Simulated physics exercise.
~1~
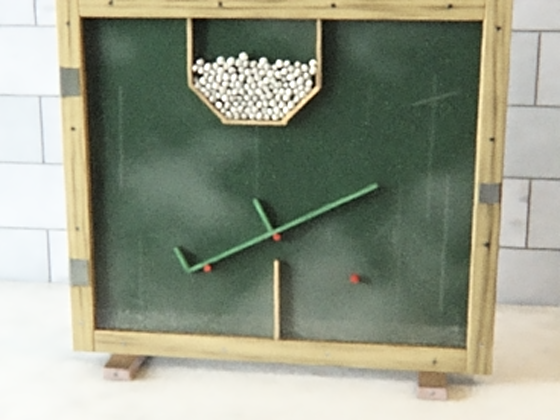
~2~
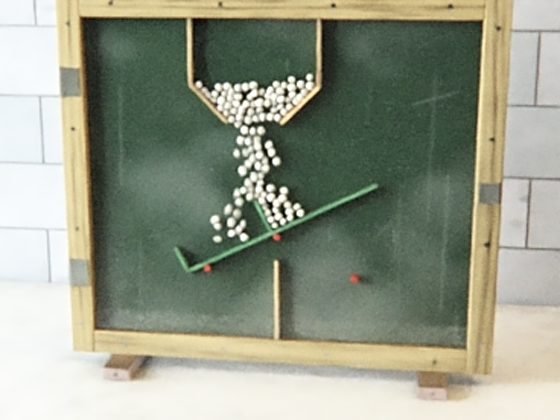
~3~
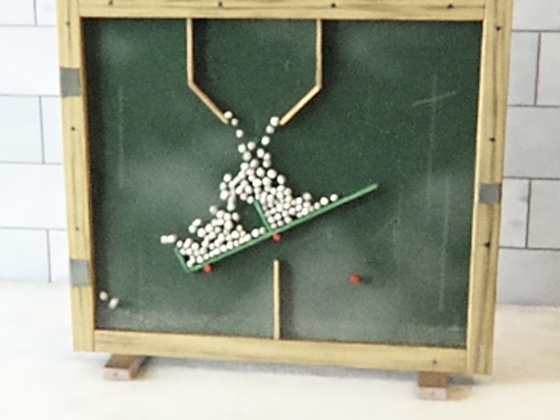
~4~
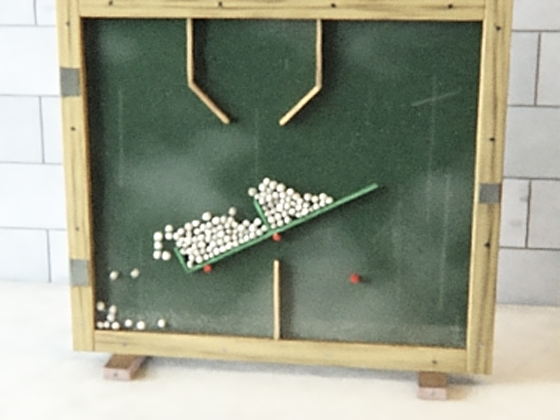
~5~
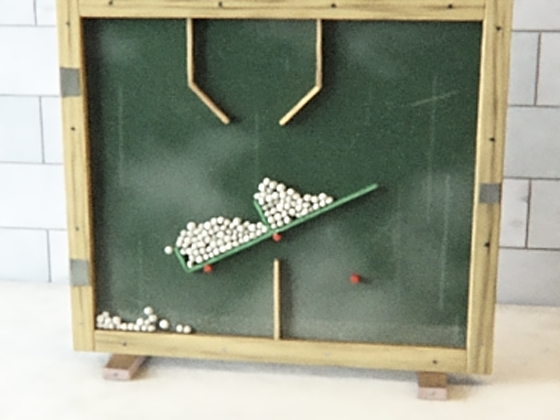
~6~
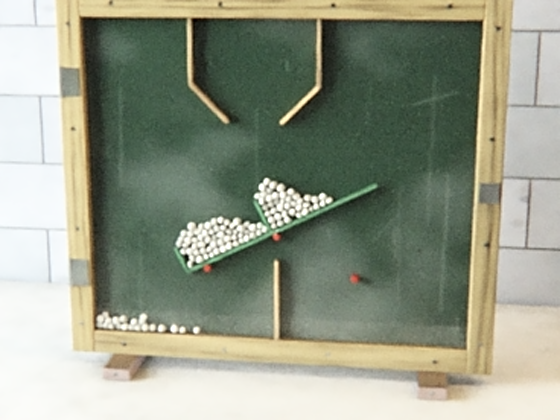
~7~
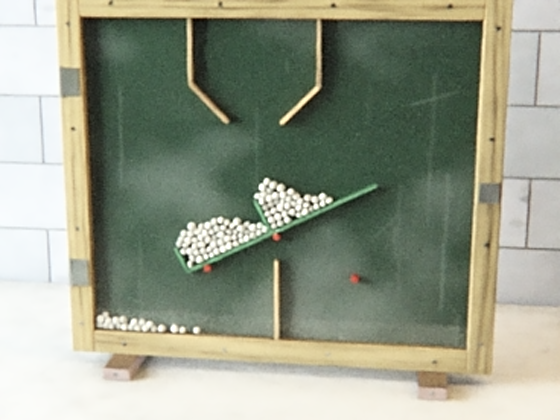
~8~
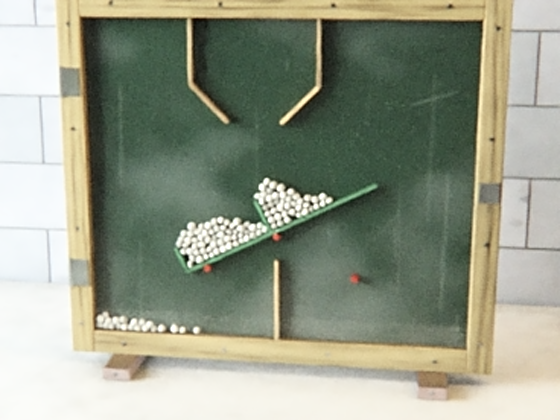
Small white beads poured from a hopper onto a tilted green tray in a wooden-framed box, piling up against its raised edges while some spilled off the left end into the left bin. Most stayed heaped on the still tray, and the right bin remained empty.
